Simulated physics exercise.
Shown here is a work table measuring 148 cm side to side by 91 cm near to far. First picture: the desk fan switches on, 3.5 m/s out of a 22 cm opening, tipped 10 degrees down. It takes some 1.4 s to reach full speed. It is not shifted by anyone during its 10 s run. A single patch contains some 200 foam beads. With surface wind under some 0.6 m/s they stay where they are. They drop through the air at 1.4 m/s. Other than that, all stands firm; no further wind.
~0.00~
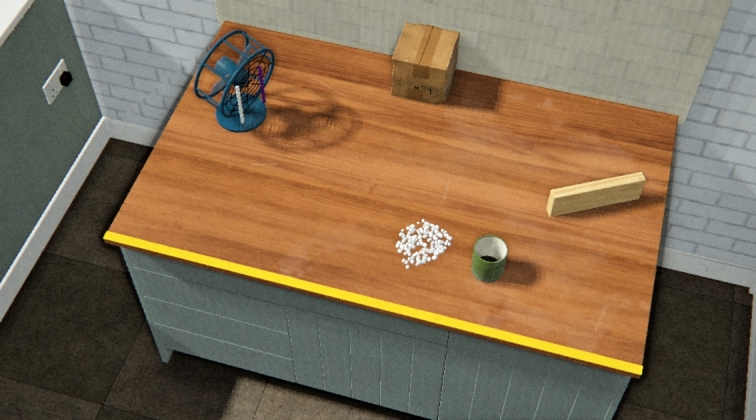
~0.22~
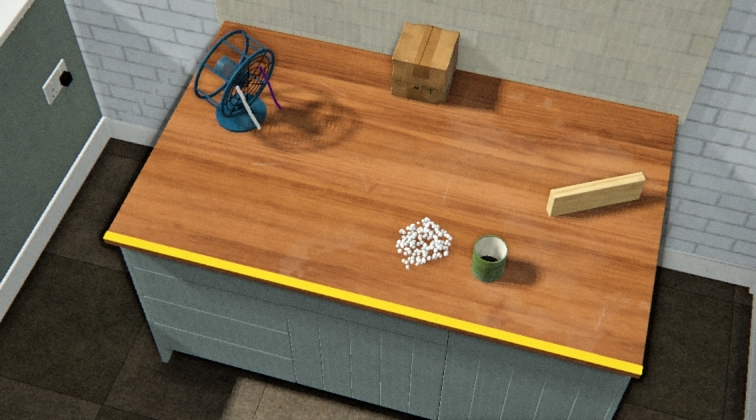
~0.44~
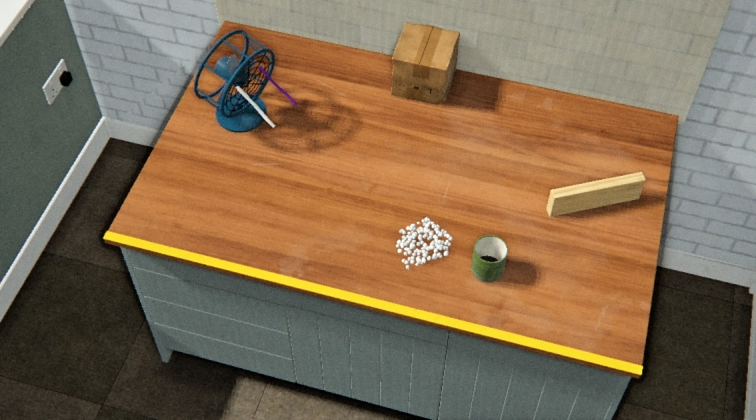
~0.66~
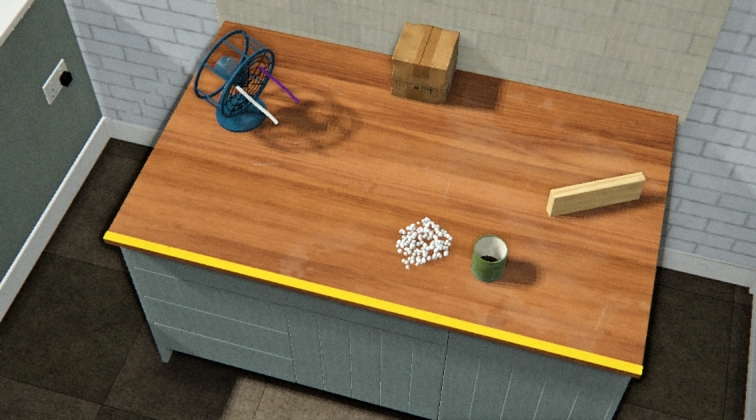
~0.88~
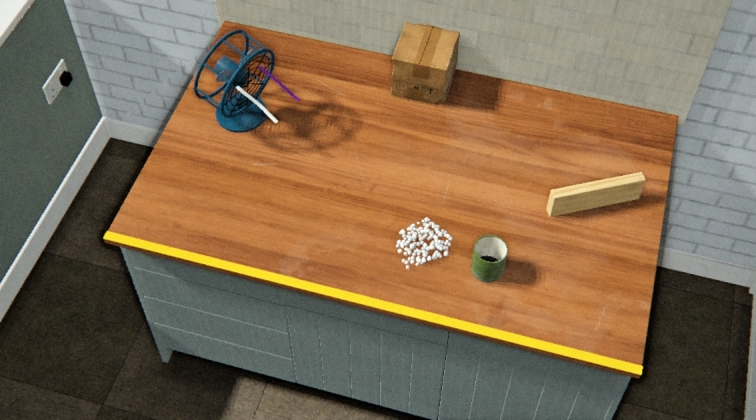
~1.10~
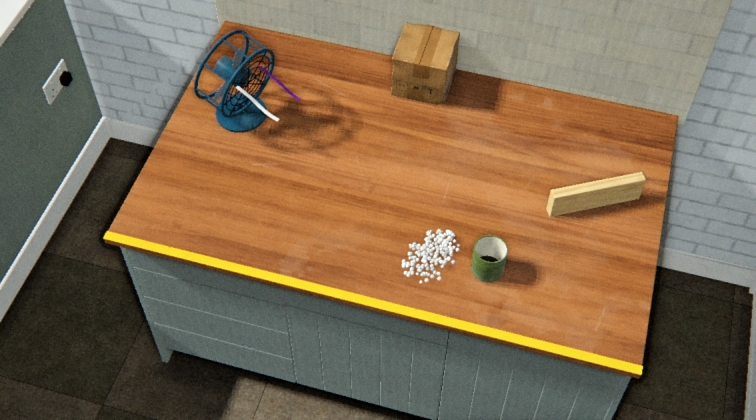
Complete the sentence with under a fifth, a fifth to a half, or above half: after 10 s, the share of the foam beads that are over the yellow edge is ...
After 10 s, the share is above half.
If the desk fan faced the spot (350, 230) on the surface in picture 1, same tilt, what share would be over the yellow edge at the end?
Then about 60 per cent.
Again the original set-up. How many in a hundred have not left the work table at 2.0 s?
Estimate: Around 2 percent.
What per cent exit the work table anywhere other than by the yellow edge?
About 10 %.
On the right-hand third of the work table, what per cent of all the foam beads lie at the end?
About 0 percent.
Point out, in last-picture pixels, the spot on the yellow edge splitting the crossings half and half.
Midpoint of crossings, approx. (455, 328).
After 2.0 s, 3 % are on the move or not yet settled, 91 % are over the yellow edge.
After 3.2 s, 0 % are on the move or not yet settled, 92 % are over the yellow edge.
After 5.5 s, 0 % are on the move or not yet settled, 92 % are over the yellow edge.
After 10.0 s, at the end, 92 % are over the yellow edge.
